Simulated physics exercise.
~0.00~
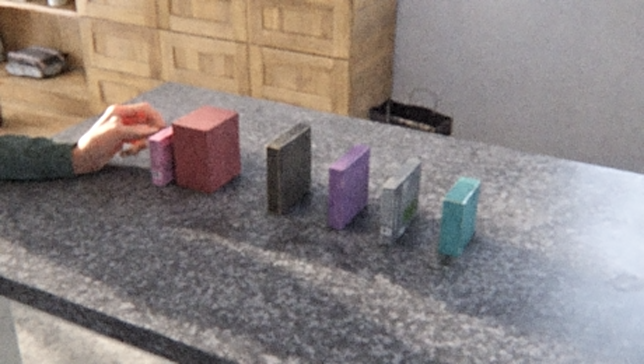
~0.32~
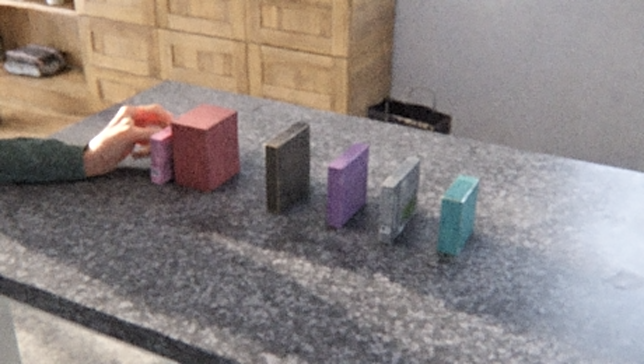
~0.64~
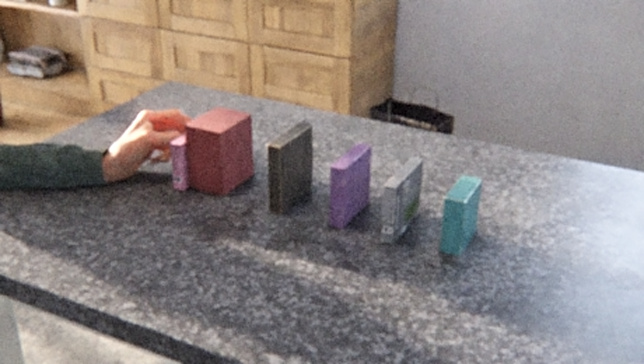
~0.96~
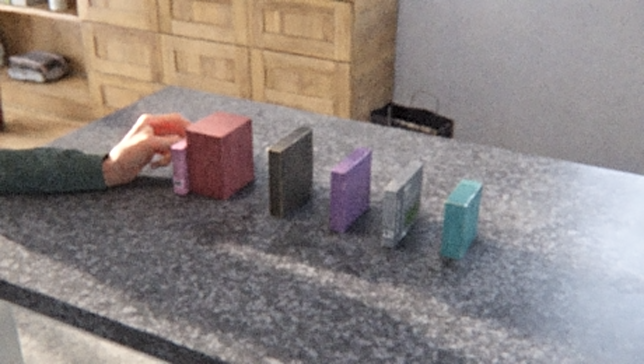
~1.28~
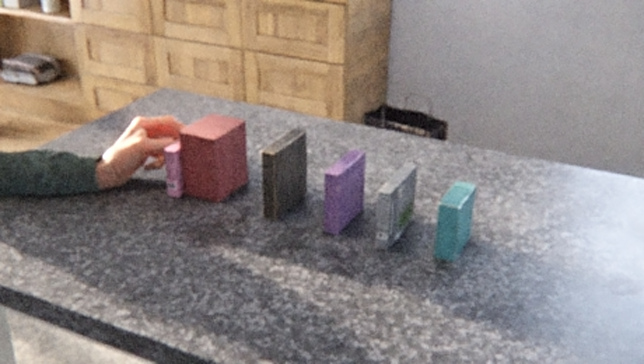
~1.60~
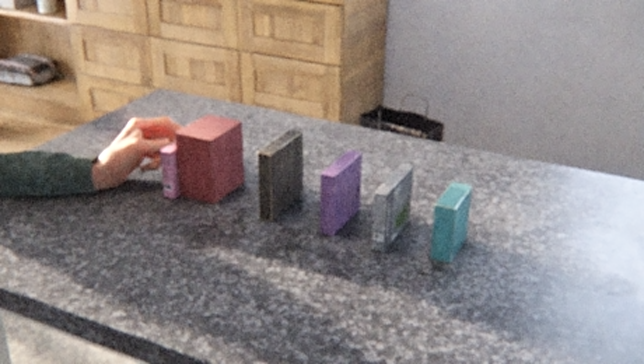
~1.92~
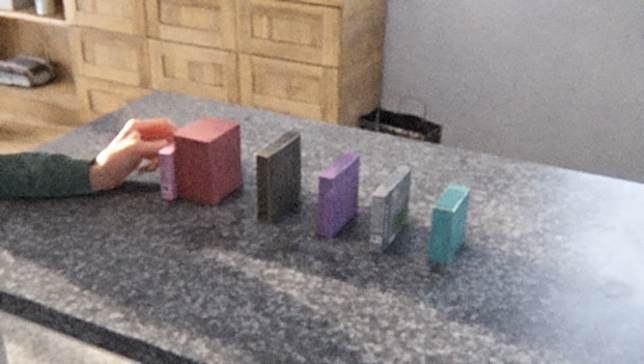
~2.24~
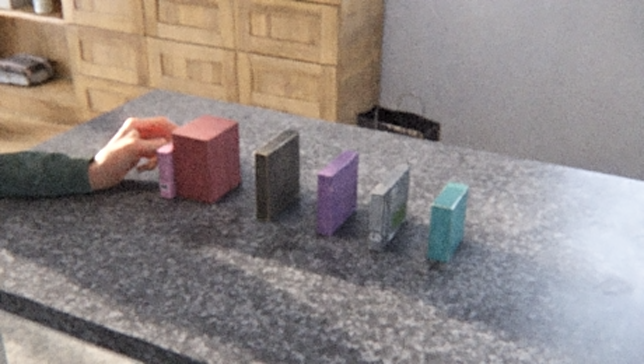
On a speckled dark stone countertop in front of wooden drawers, a line of upright boxes stretches away to the right, with a pink packet and a thick red block at the left, then black, purple, grey and turquoise ones. A hand in a dark green sleeve holds the pink packet beside the red block. The hand nudges the packet to the right, and the red block slides a little towards the black one without tipping. The hand then stays still against the packet. At the end, every piece is still standing, and a gap remains between the red and black blocks.
